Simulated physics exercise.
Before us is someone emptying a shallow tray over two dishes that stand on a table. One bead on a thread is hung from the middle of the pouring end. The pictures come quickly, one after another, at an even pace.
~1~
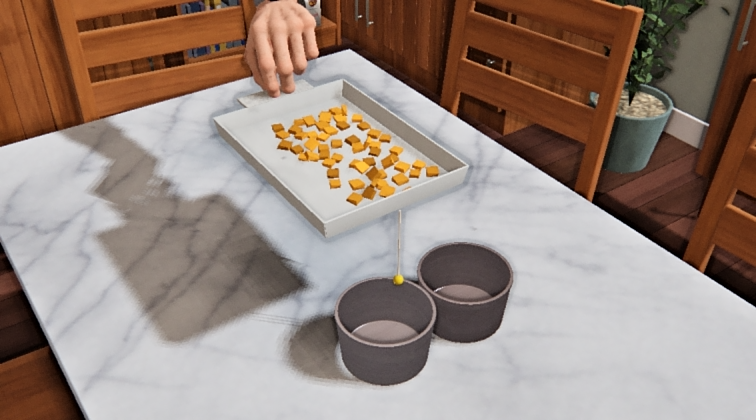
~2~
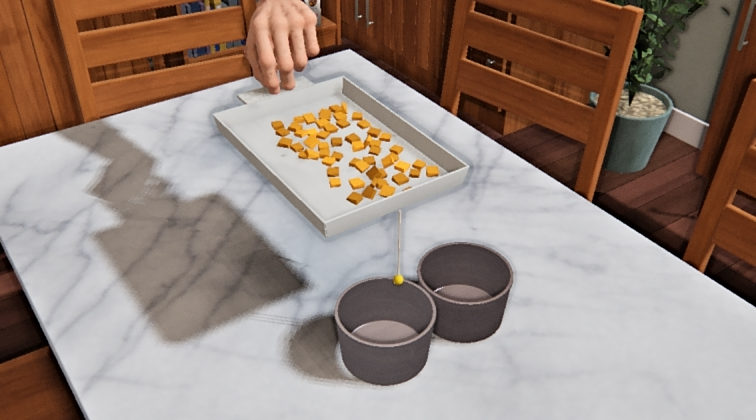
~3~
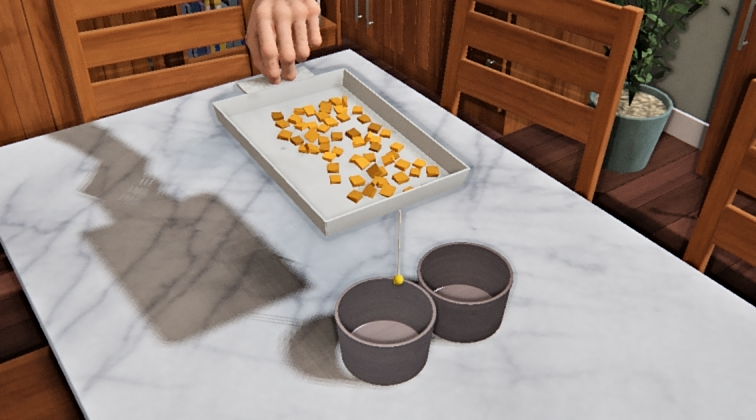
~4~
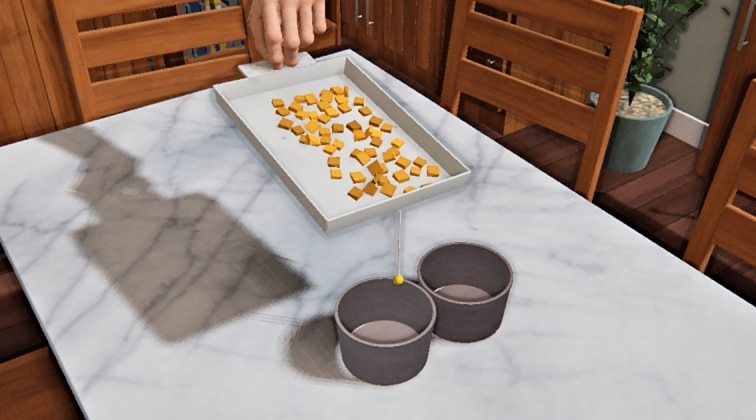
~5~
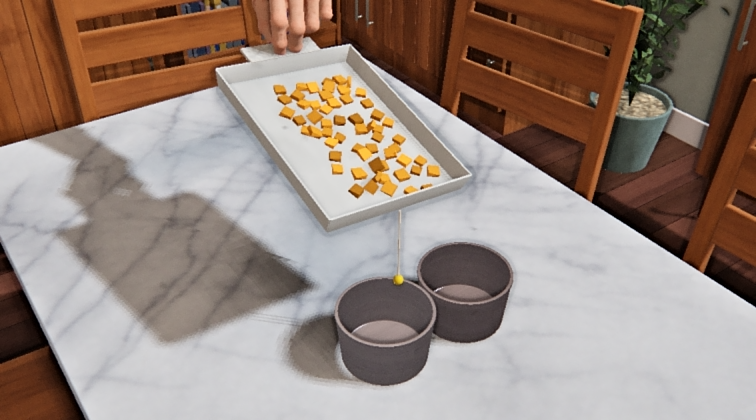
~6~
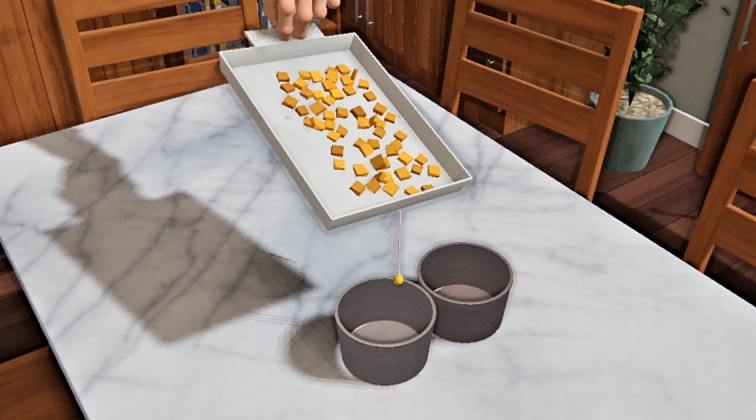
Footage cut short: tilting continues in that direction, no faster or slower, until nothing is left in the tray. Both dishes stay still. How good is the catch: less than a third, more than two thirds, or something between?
The dishes end up holding the bulk, above two thirds.
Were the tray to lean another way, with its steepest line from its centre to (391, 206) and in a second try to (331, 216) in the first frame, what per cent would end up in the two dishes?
Respectively 50 and 40 in a hundred.
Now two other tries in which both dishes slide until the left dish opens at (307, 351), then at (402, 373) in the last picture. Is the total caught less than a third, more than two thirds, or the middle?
Under a third; under a third.
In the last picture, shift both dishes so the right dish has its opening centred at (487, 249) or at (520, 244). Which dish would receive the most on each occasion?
In turn: The dish on the left-hand side, then the dish on the left-hand side.
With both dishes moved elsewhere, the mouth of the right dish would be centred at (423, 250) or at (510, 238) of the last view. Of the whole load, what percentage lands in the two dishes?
Roughly 20 % and 70 %.
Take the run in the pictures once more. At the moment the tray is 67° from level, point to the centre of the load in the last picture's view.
Roughly at (420, 156).
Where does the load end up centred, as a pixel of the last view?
Near (464, 311), more or less.
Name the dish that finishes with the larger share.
The right-hand one.
Soon after the last picture, tray tipped steeply; all on the tray.
A little later, tray tipped past a quarter turn; most on the tray; a small part in the right dish; a small part in the air.
Later still, tray tipped past a quarter turn; a small part in the left dish; most in the right dish; a small part outside both.
At rest, tray tipped past a quarter turn; a small part in the left dish; most in the right dish; a small part outside both.
